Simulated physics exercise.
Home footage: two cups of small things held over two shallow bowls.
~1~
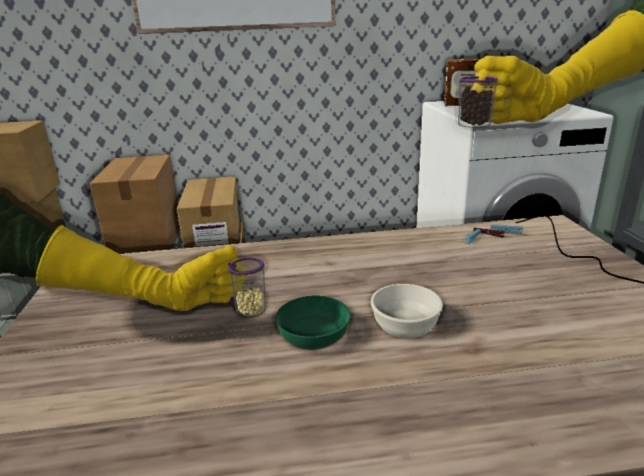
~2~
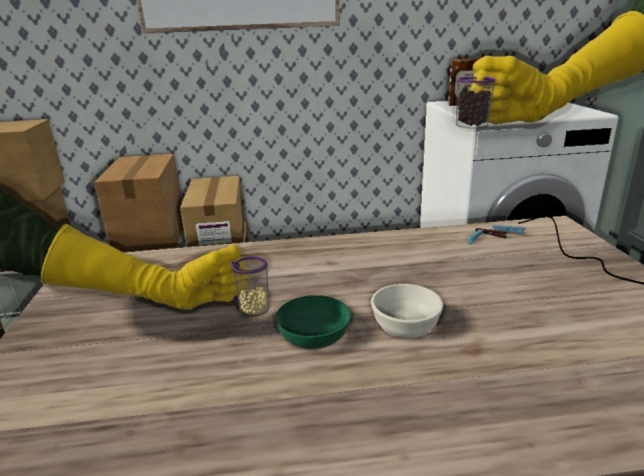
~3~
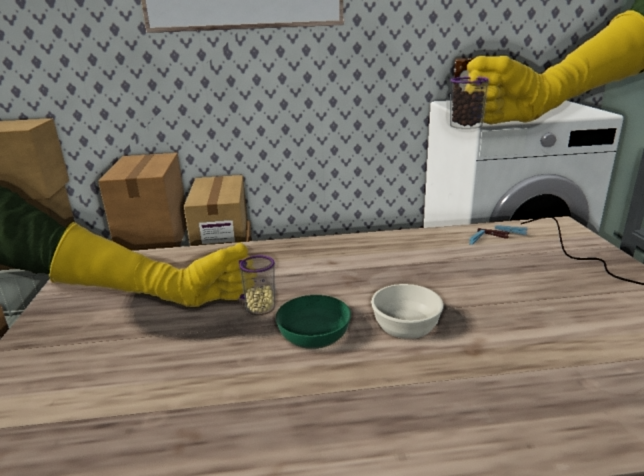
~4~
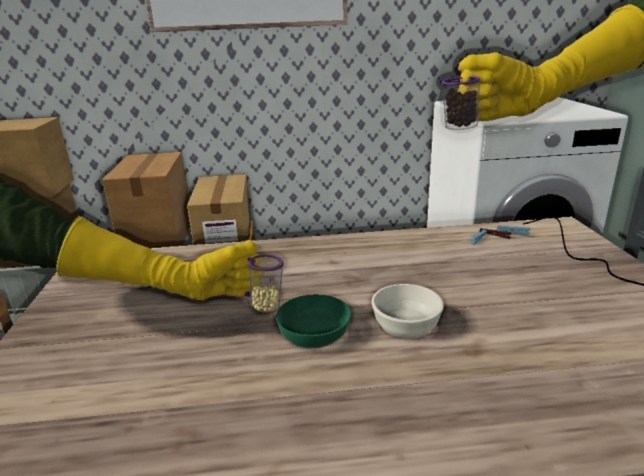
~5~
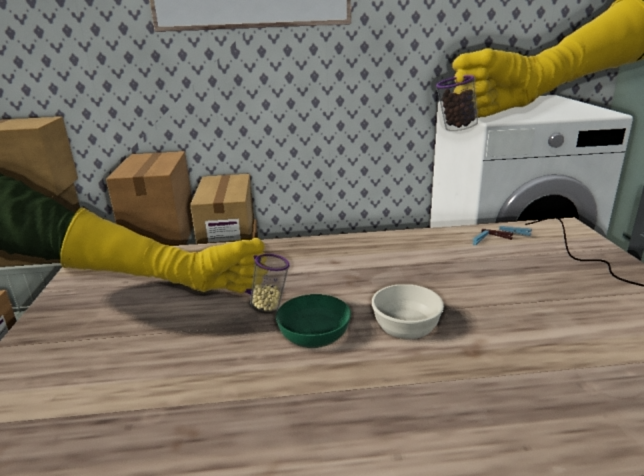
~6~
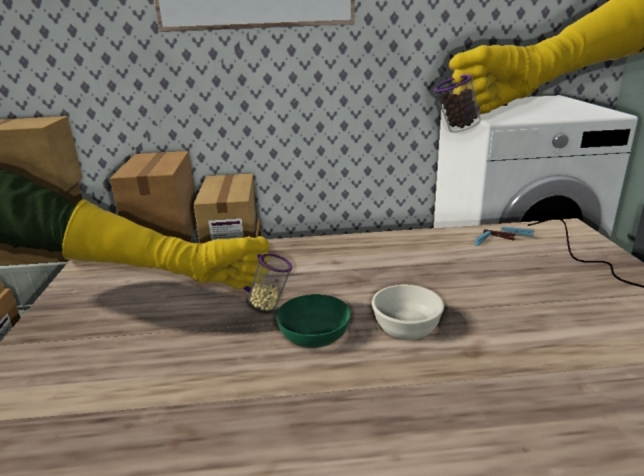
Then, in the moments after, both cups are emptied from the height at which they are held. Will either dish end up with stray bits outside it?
One by one: Left dish: None lost, right dish: Bits lost.
Then, 0.50 s past the last view, left, all still in the cup; right, all still in the cup.
Then, 1.04 s past the last view, left, all still in the cup; right, nearly all still in the cup, a stray few in the air.
Then, 1.68 s past the last view, left, all in the dish; right, about two thirds in the dish, a small part outside the dish, about a quarter in the air.
Finally, left, all in the dish, none outside the dish; right, most in the dish, a small part outside the dish.
